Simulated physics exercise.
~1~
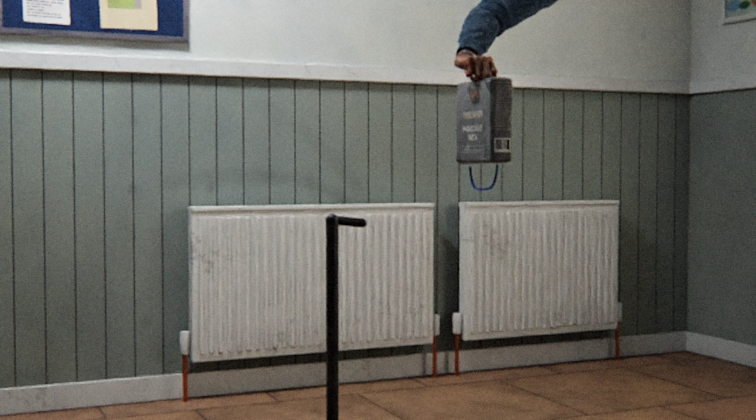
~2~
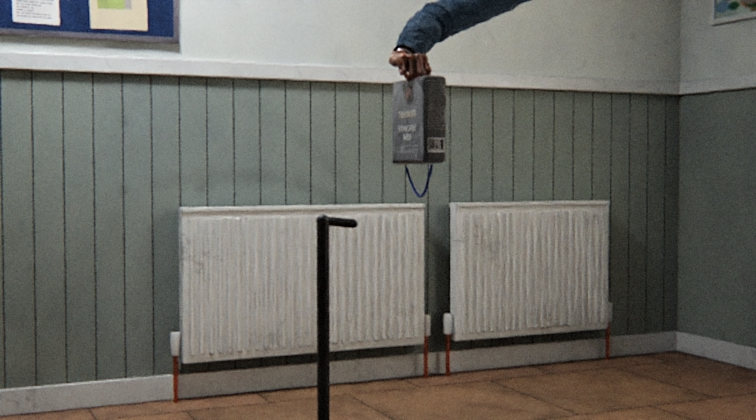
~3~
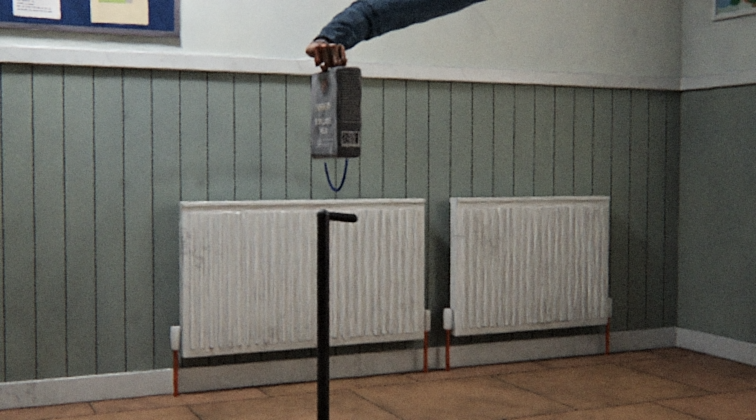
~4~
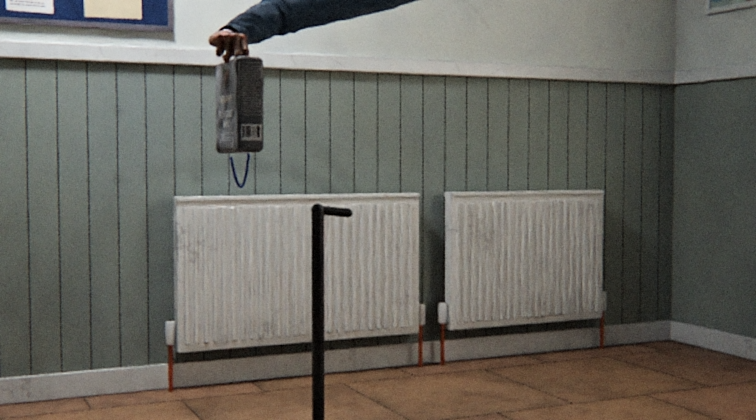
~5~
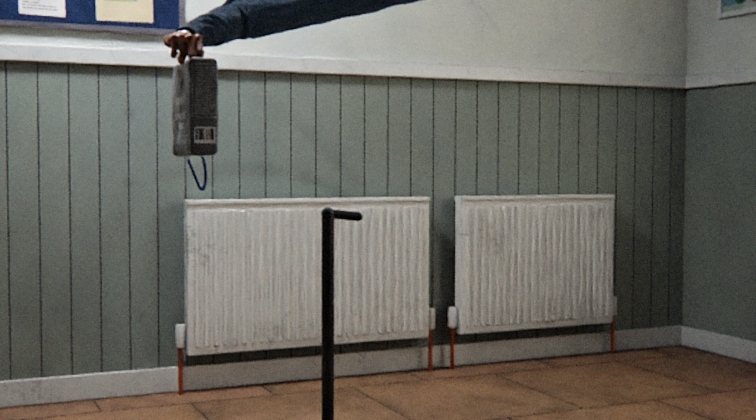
In the video, a hand holds a grey bag upright with a blue loop hanging beneath it and carries it left in front of two white radiators. The bag passes above a black post with a short hooked arm without snagging, ending well to the post's left, still held.
